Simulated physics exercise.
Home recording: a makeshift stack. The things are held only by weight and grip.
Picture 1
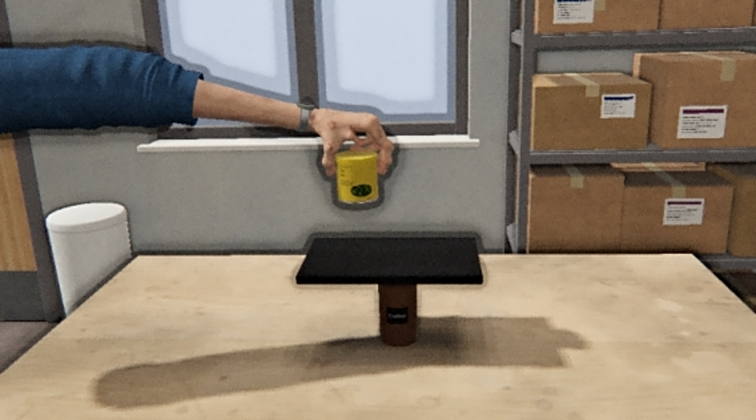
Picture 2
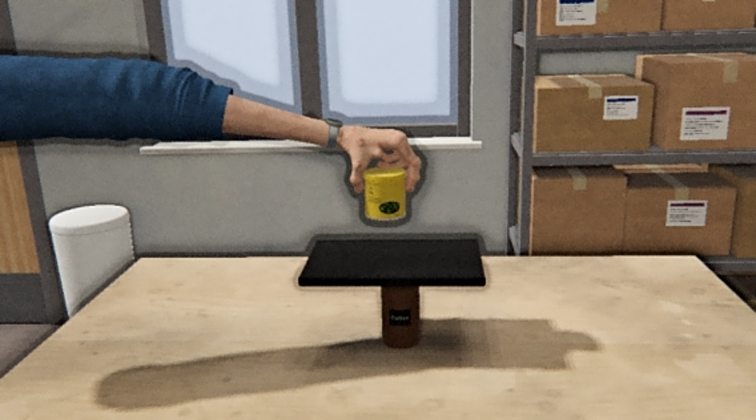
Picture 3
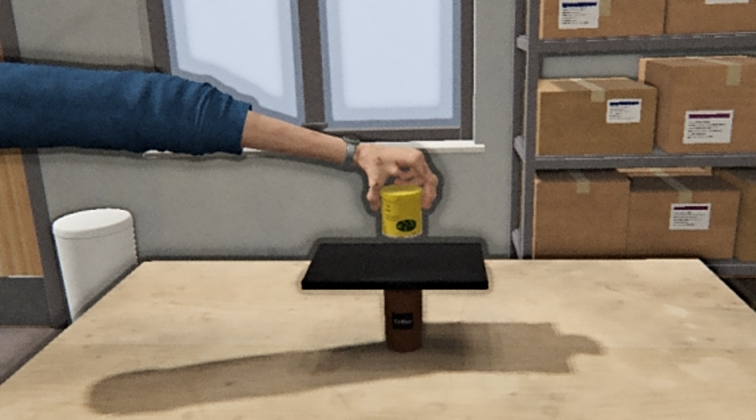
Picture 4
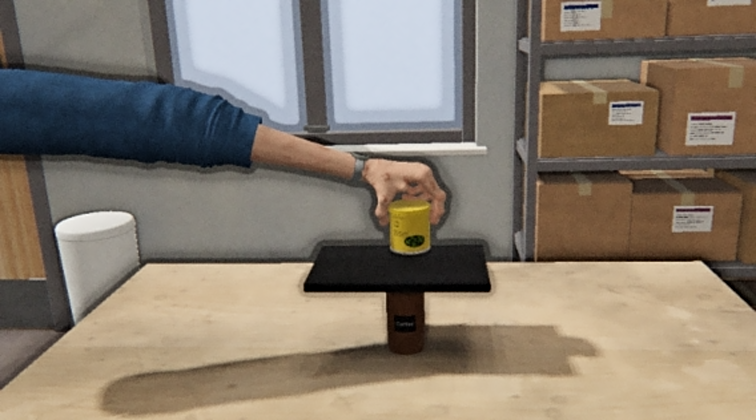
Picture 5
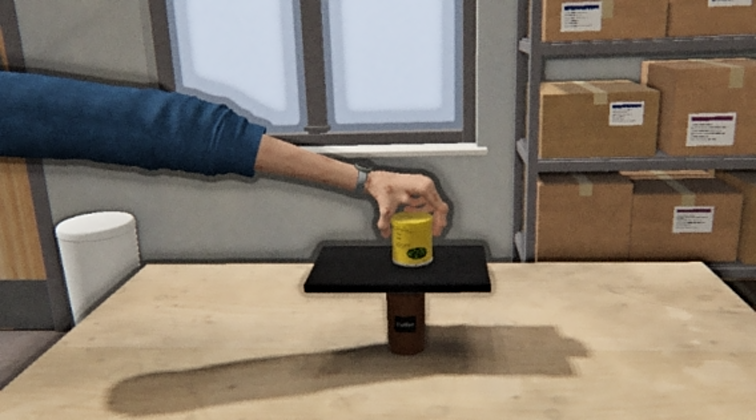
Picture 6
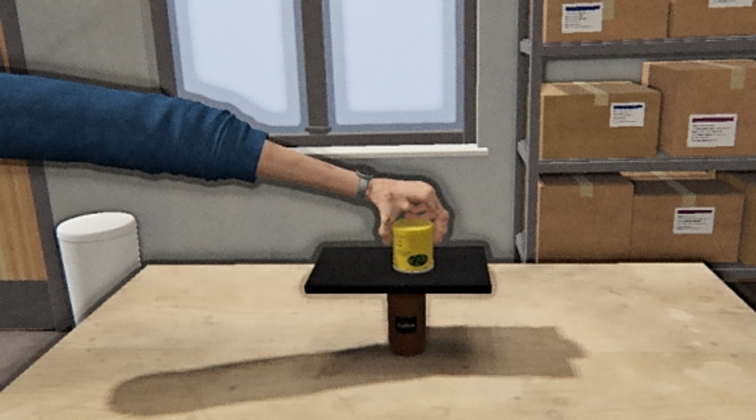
At the start, a hand reaching in from the left holds a yellow tin above a black lid resting on a brown container on a wooden table. The hand lowers the tin down and slightly right until it sits on the lid, with the fingers still around its top.
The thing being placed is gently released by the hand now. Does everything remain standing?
Yes.
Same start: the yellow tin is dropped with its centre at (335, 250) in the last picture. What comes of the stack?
Topples.
Then, 0.40 s after the last picture, nothing has stirred.
Then, 1.10 s after the last picture, yellow tin resting near (413, 246).
At rest, all 3 in place. Seen from the same camera at the end, yellow tin near (413, 246). The stack keeps its balance.
